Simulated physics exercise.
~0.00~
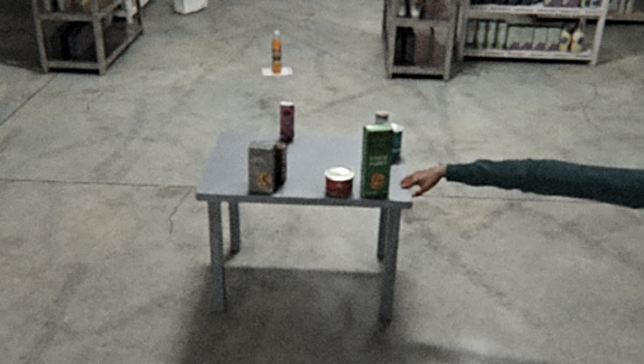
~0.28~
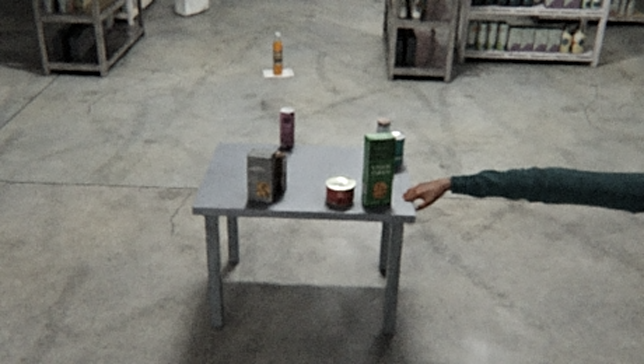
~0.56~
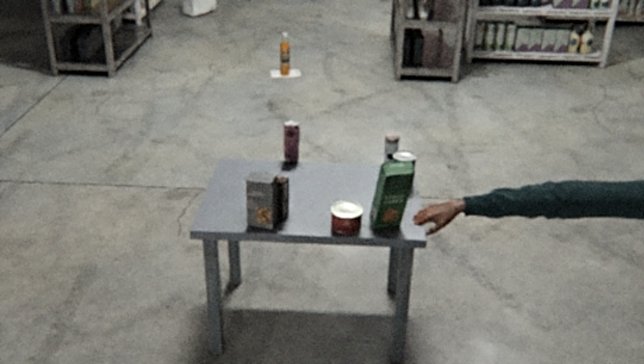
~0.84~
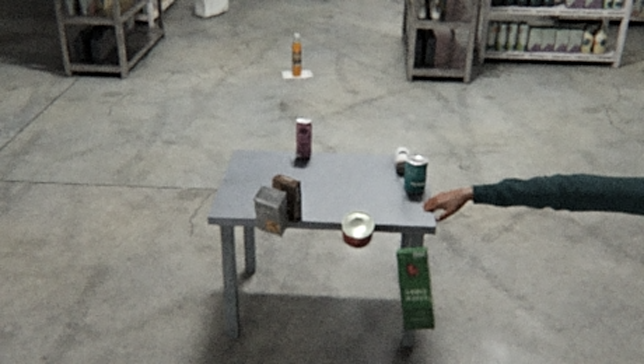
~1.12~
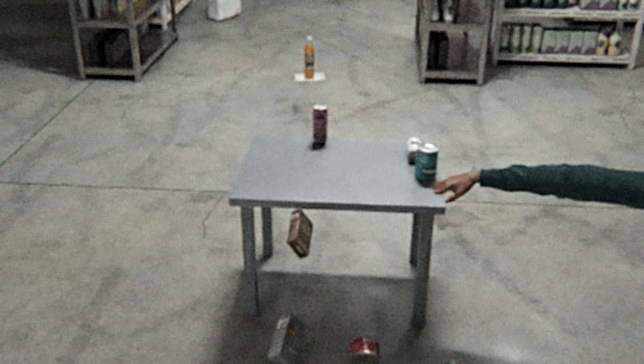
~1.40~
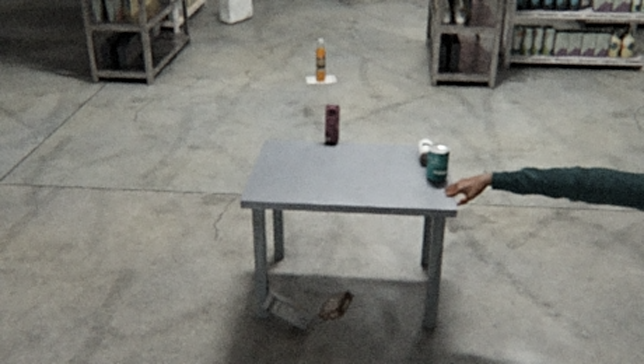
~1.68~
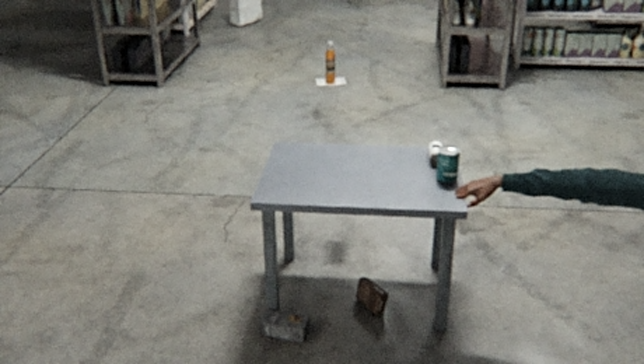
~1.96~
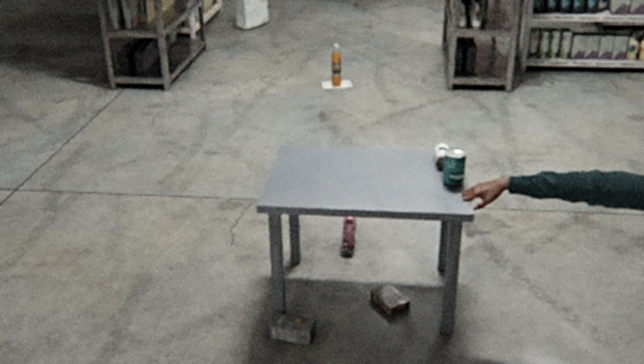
At the start, a hand in a dark green sleeve rests at the right edge of a grey table holding a green carton, a red tub, two smaller boxes, a pink can, a turquoise tin and a small white container. The table comes forward, and the tall green carton begins to lean. Then the green carton, red tub and grey carton drop off the front edge, while the white container tips over. The brown packet tumbles after them, and the pink can finally falls behind the table. At the end, the turquoise tin still stands beside the toppled white container.
